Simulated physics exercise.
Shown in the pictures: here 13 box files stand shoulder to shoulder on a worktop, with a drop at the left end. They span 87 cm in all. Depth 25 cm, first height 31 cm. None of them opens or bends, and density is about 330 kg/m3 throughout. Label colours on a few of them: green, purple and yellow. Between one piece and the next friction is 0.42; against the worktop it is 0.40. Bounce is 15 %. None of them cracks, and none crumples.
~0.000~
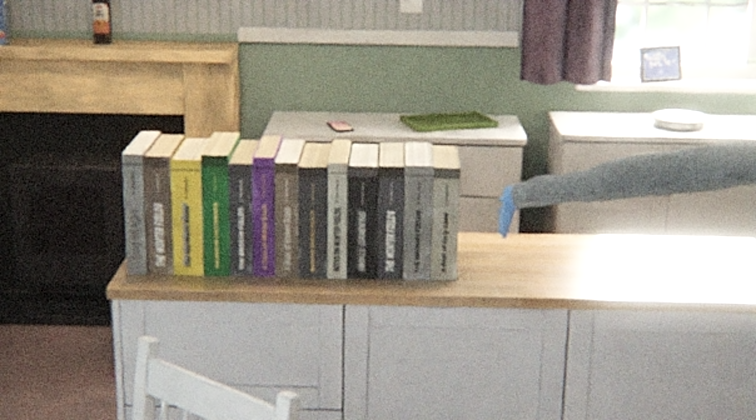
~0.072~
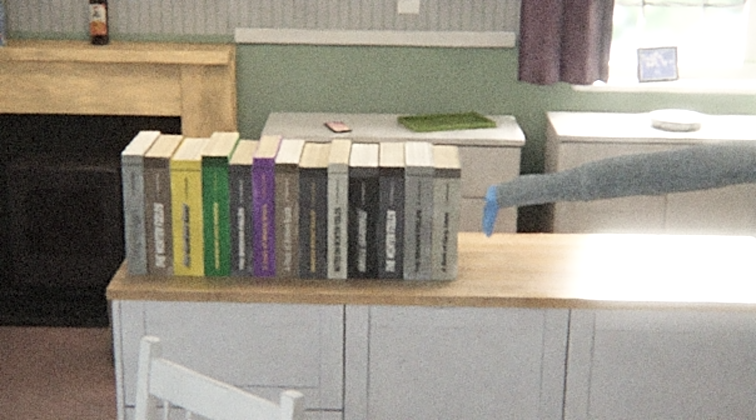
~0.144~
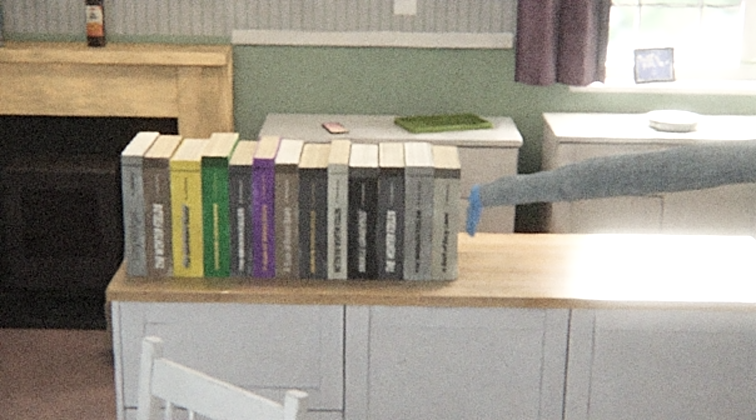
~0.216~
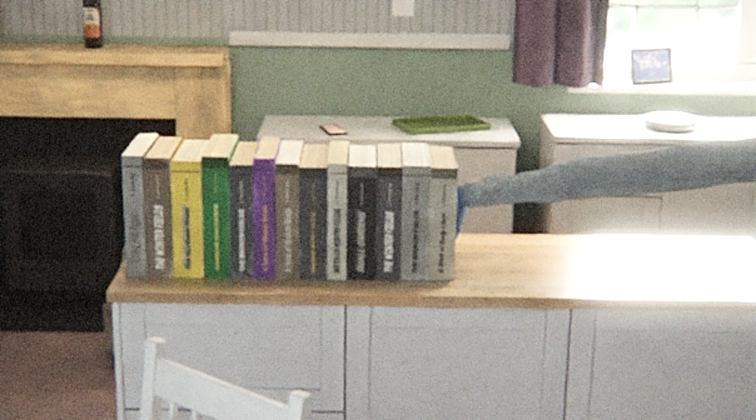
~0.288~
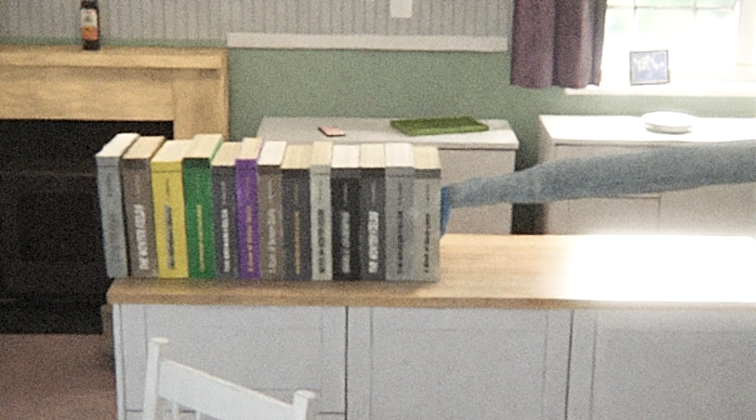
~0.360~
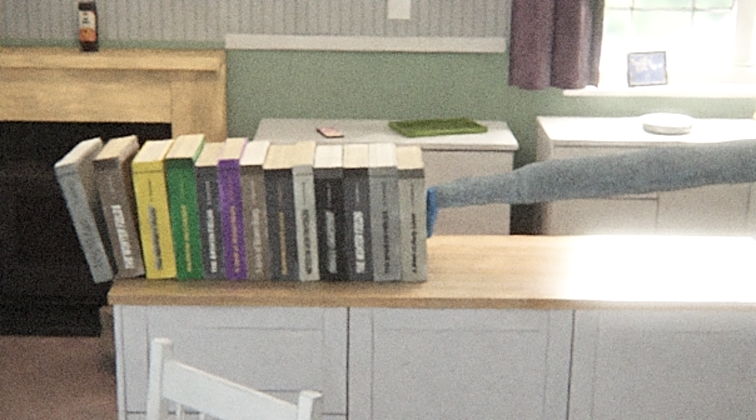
A gloved hand reaching in from the right and pushing a row of book-like files leftward along a worktop, the leftmost ones tilting.
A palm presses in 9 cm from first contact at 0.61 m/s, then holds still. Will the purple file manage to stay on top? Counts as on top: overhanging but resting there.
Yes.
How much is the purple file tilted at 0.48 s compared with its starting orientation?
Something like 15°, more or less.
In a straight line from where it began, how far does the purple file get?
Straight-line shift: Approx. 25 cm.
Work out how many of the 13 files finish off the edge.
The number is 4.
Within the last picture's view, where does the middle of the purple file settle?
About (173, 233) in the last picture.
After 0.48 s, none of the 13 files off the edge, 13 disturbed; purple file leaning 15°; green file leaning 16°.
After 0.80 s, 2 of the 13 files off the edge; purple file leaning 21°; yellow file leaning 61°.
After 1.26 s, 4 of the 13 files off the edge; purple file leaning 59°; yellow file on its side.
By the end (1.7 s), 4 of the 13 files off the edge; purple file on its side; yellow file on its side; green file on its side. As the last picture would show them, middles, purple file near (173, 233).
